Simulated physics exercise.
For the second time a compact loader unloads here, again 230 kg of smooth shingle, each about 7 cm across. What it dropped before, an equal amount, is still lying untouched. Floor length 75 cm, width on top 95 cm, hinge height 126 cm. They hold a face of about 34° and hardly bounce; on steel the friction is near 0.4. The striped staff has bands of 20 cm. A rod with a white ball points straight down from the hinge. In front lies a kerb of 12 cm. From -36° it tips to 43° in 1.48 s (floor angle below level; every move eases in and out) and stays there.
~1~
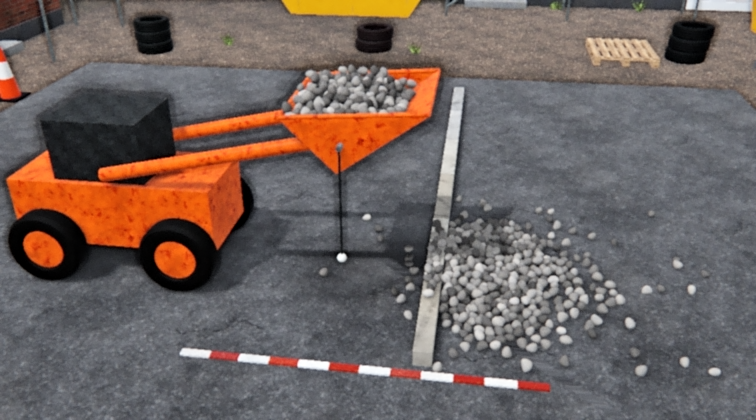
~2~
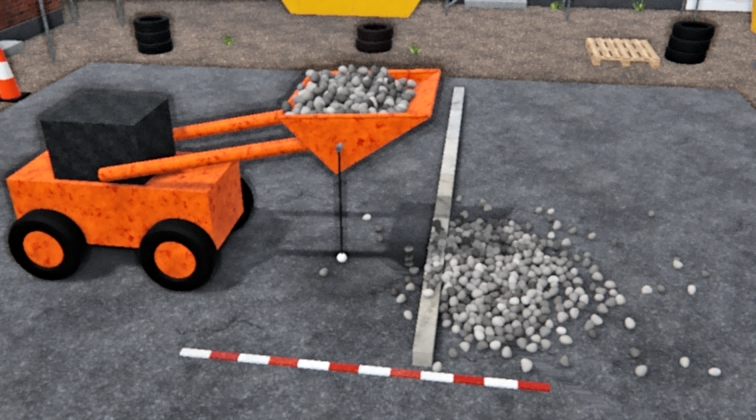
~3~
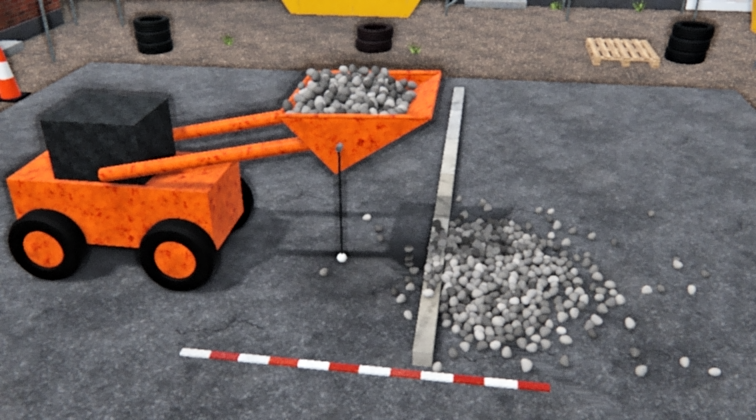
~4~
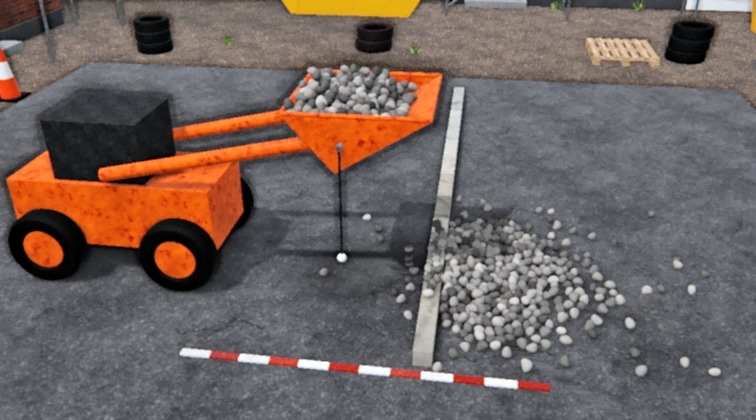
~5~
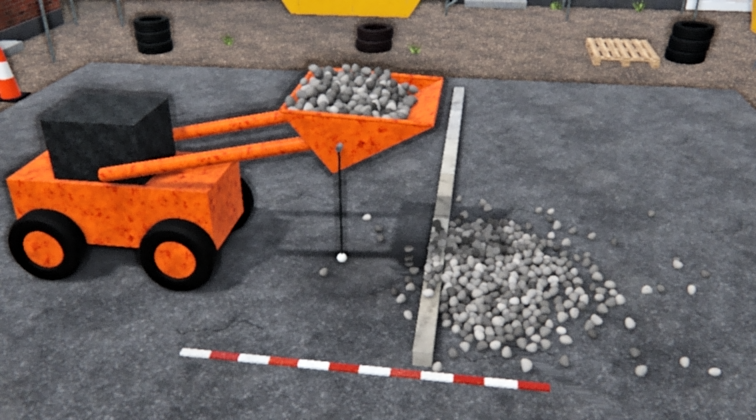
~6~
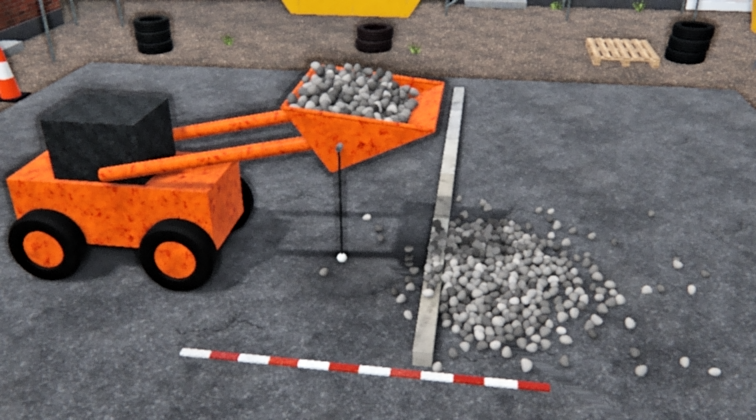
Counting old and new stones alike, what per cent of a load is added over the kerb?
About 78 per cent.
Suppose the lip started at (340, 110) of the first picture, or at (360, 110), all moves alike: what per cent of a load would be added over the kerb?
First some 0, then 5 per cent.
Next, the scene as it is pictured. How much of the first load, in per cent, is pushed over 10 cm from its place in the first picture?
Roughly 15 per cent of them.
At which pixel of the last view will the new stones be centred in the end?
Near (466, 264).
Then, 0.8 s after the last picture the floor is at 31°; in per cent of one load, 93 in the bucket, 14 on this side of the kerb, 94 over the kerb; the foremost stones are at (682, 286).
Then, 1.2 s after the last picture the floor is at 43°; in per cent of one load, 16 in the bucket, 48 on this side of the kerb, 137 over the kerb; the foremost stones are at (682, 286).
Then, 1.6 s after the last picture the floor is at 43°; in per cent of one load, 0 in the bucket, 33 on this side of the kerb, 167 over the kerb; the foremost stones are at (682, 286).
Then, 4.0 s after the last picture the floor is at 43°; in per cent of one load, 0 in the bucket, 29 on this side of the kerb, 171 over the kerb; the foremost stones are at (676, 267). Net gain over the kerb, 78.
